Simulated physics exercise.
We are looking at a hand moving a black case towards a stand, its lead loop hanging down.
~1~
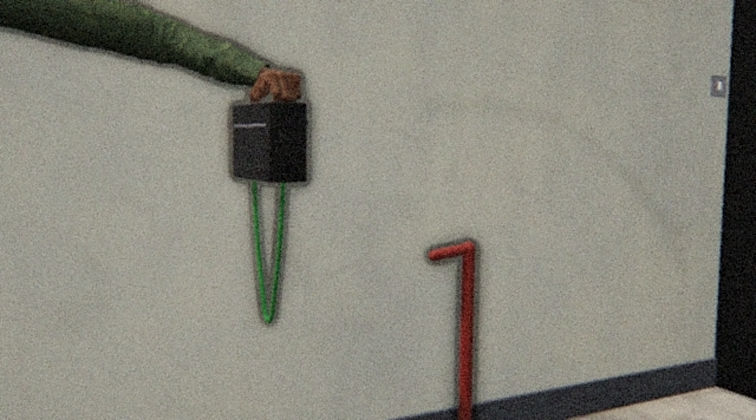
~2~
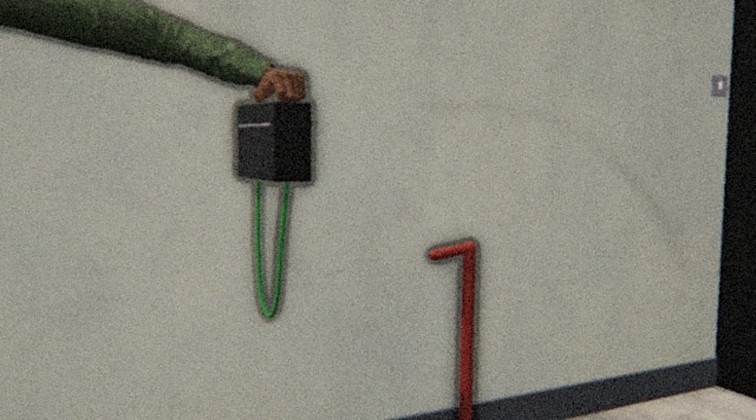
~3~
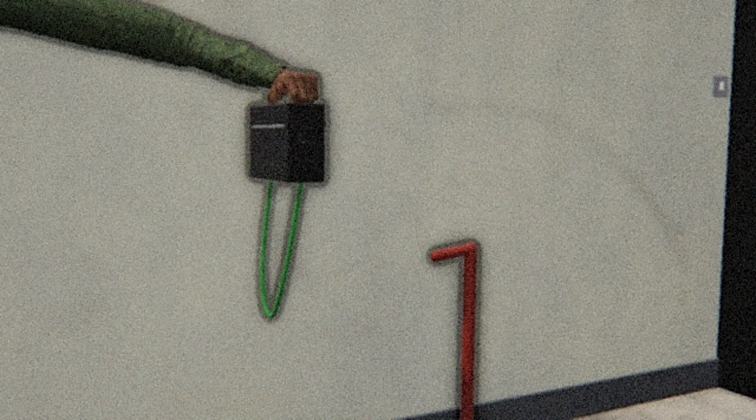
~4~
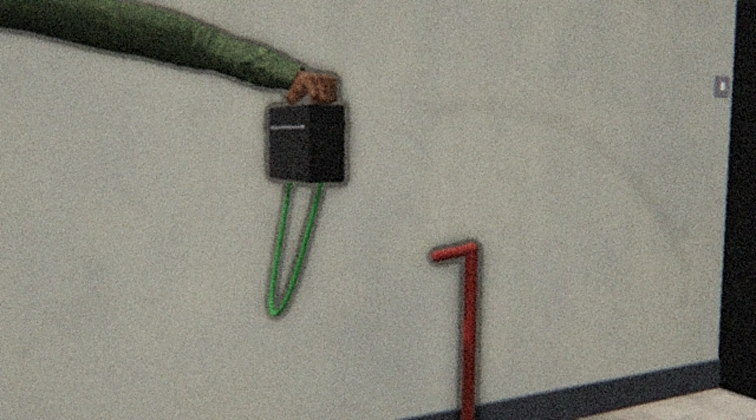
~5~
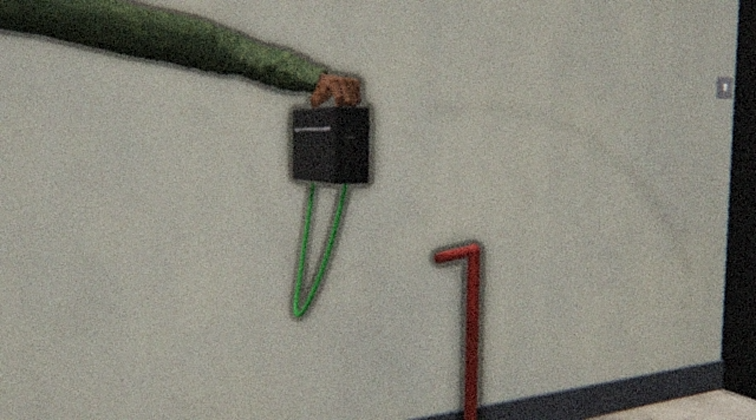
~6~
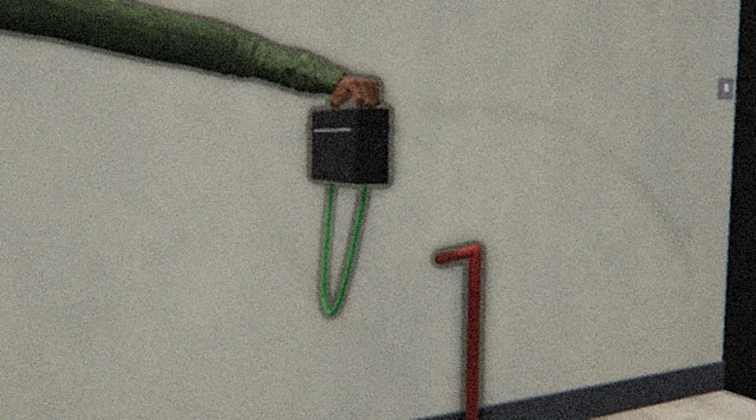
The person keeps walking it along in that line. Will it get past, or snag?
The black case gets caught.
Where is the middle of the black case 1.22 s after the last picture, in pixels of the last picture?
Around (512, 147).
Then, 0.62 s after the last picture, case nearing the post near (436, 146).
Then, 1.22 s after the last picture, case past the post near (511, 147).
At rest, case past the post near (547, 147); loop tight round the post, hand stopped. The black case is jerked back by its loop.
